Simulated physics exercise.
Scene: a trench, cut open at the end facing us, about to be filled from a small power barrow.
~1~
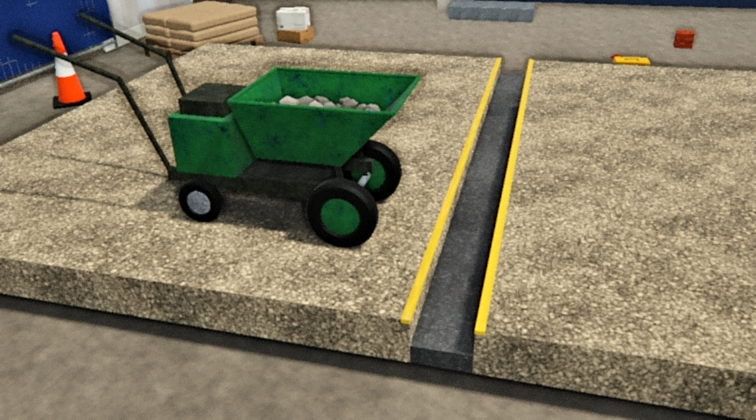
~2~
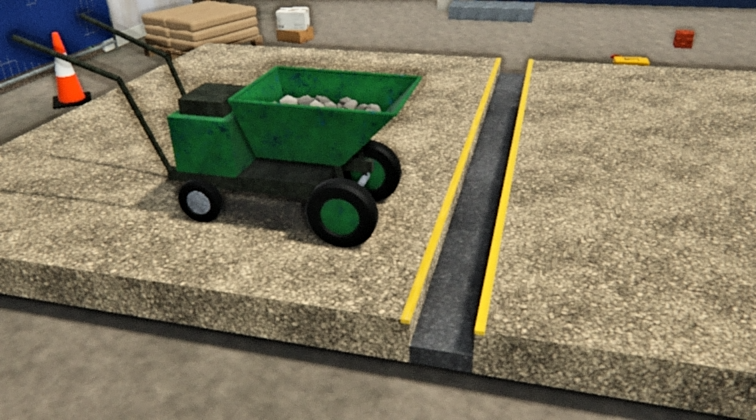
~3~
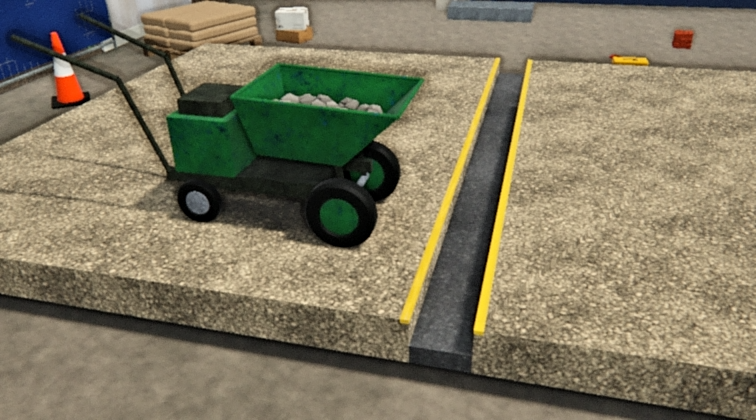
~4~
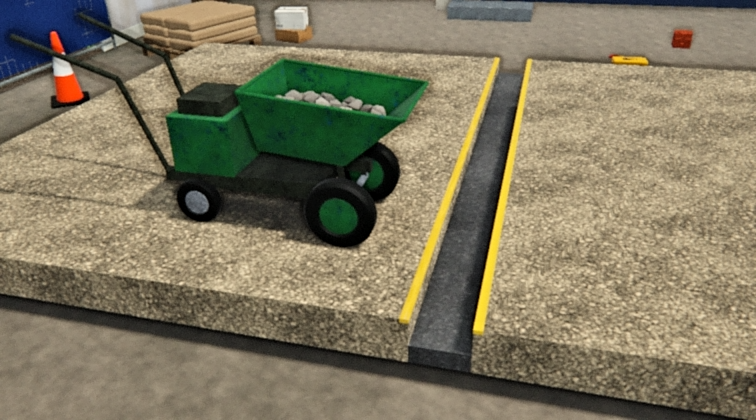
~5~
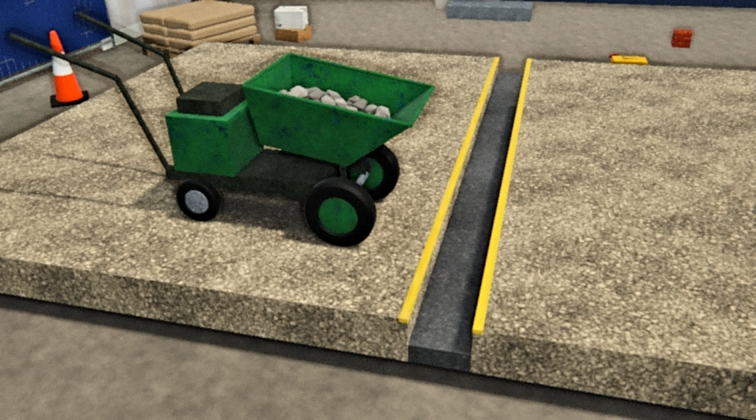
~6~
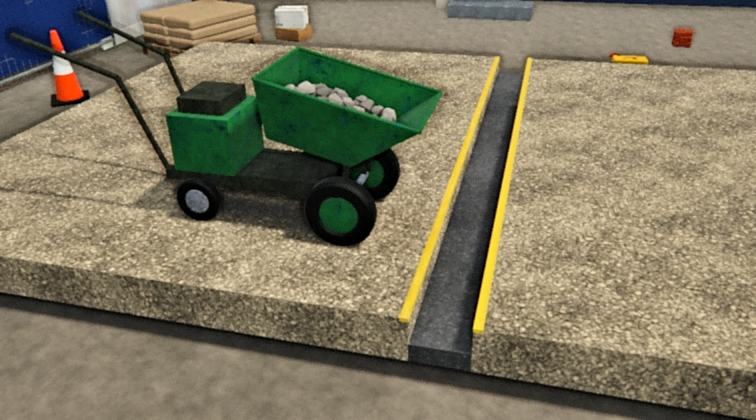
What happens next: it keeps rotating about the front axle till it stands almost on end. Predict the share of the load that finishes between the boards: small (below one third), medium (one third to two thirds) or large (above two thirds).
The share is medium, from one third to two thirds.
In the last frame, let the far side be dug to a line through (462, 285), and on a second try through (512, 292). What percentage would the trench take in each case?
Lab note: Try one about 10 %, try two about 90 %.
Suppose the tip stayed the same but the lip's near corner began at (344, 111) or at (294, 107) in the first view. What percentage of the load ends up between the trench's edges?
70 and 20 percent, in that order.
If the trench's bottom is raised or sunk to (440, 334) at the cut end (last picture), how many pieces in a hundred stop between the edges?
I'd put it at about 20 in a hundred.
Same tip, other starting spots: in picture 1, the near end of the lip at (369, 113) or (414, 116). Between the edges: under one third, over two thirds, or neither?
For the first case, beyond two thirds; for the second case, less than a third.
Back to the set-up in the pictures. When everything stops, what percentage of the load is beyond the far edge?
Roughly 25 per cent of the load.
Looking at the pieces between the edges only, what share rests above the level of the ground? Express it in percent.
Around 15 in a hundred.
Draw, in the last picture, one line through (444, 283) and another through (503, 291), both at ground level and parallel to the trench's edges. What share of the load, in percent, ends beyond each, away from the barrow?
70 % and 10 %.
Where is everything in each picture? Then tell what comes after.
The first frame shows lip of the skip near (393, 114), level; top of the load near (317, 110), broken stones; first edge of the trench near (419, 280); far edge near (488, 289), the trench over half as wide as the skip, and about half as deep as wide.
The second frame shows lip of the skip near (394, 115), level; top of the load near (318, 110).
The third frame shows lip of the skip near (397, 118), tipped barely; top of the load near (301, 113).
The fourth frame shows lip of the skip near (403, 121), tipped barely; top of the load near (305, 110).
The fifth frame shows lip of the skip near (410, 126), tipped a little; top of the load near (302, 105).
The sixth frame shows lip of the skip near (419, 132), tipped a little; top of the load near (309, 101); first edge of the trench near (418, 279); far edge near (486, 288).
Shortly afterwards, skip tipped steeply; the whole lot in the skip.
Next, skip tipped steeply; all but a few in the skip; a little in or heaped over the trench; only a few beyond it.
Some moments later, skip tipped right over; near a quarter in the skip; near half in or heaped over the trench; near a quarter beyond it.
In the end, skip tipped right over; near a quarter in the skip; near half in or heaped over the trench; near a quarter beyond it.
